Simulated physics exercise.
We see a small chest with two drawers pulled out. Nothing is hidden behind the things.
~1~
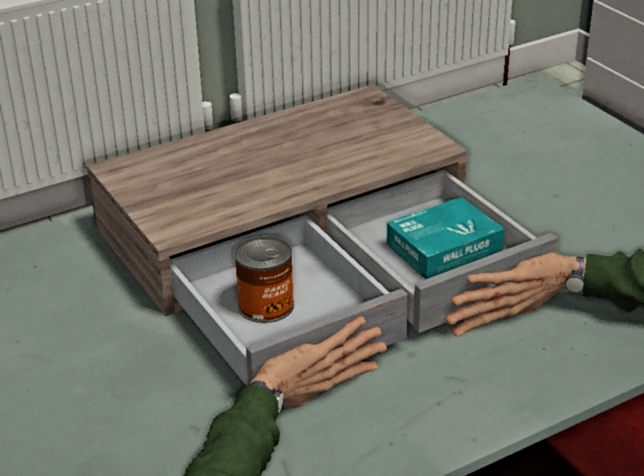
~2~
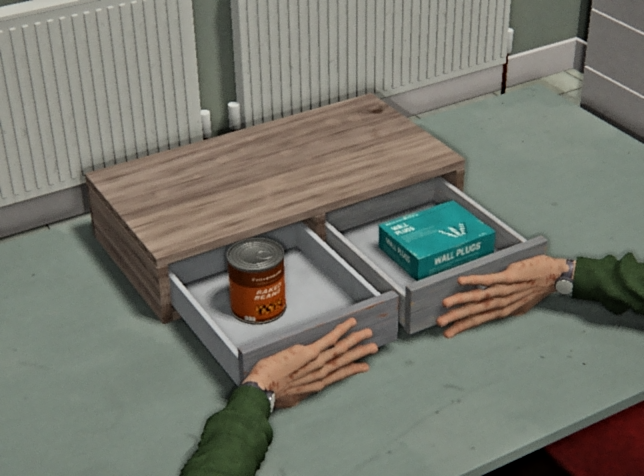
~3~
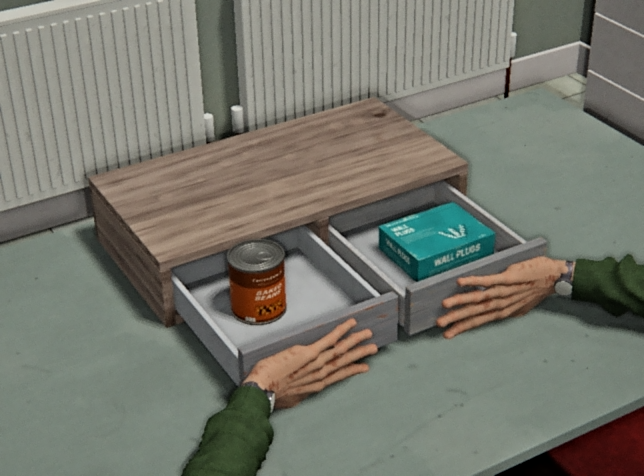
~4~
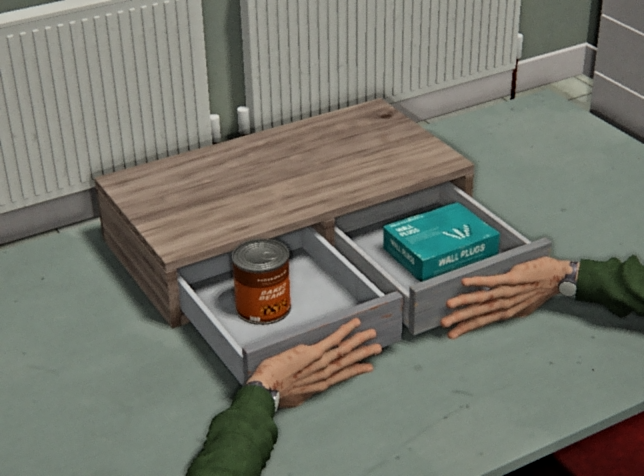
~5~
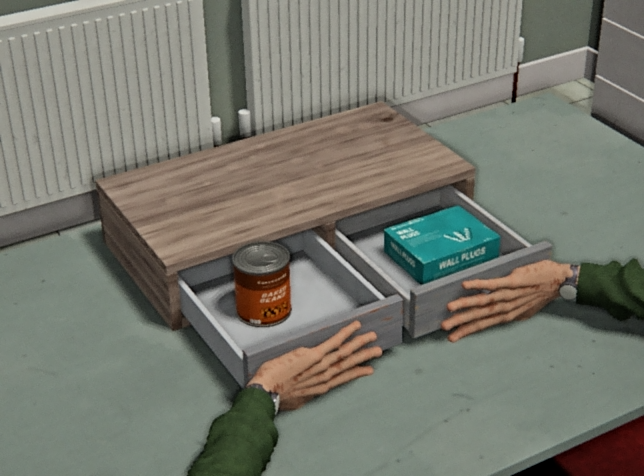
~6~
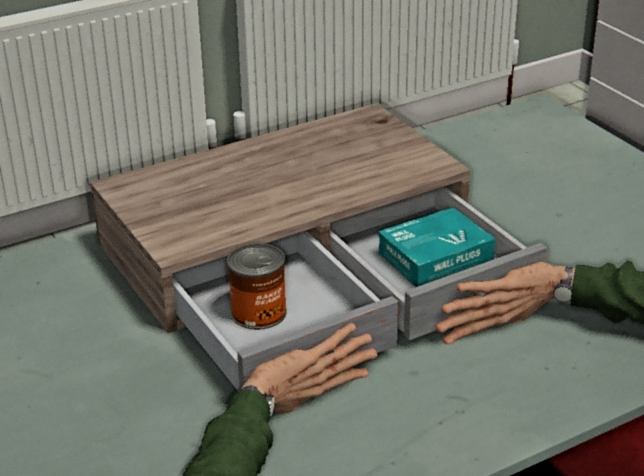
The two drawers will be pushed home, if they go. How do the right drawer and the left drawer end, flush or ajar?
As it turns out, the right drawer goes all the way in, the left drawer will not close.
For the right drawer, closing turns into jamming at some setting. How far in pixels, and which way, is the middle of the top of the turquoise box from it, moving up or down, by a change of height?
About 16 pixels up.
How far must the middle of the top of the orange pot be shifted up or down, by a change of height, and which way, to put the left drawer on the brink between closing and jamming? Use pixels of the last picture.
Some 12 pixels, down.
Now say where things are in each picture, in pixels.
The first frame shows right drawer (437, 242) wide open; left drawer (285, 296) wide open; turquoise box (445, 237).
The second frame shows left drawer (277, 298) wide open; orange pot (257, 281).
The third frame shows right drawer (428, 246) wide open; chest (281, 202).
The fourth frame shows left drawer (282, 298) wide open; turquoise box (441, 242).
The fifth frame shows right drawer (433, 249) wide open; orange pot (262, 284).
The sixth frame shows right drawer (428, 251) wide open; left drawer (278, 303) wide open; chest (282, 208).
Then, 0.38 s later than the last frame, right drawer starting in; left drawer starting in.
Then, 0.62 s later than the last frame, right drawer about half in; left drawer about half in.
When it is over, the right drawer closes; the left drawer jams.
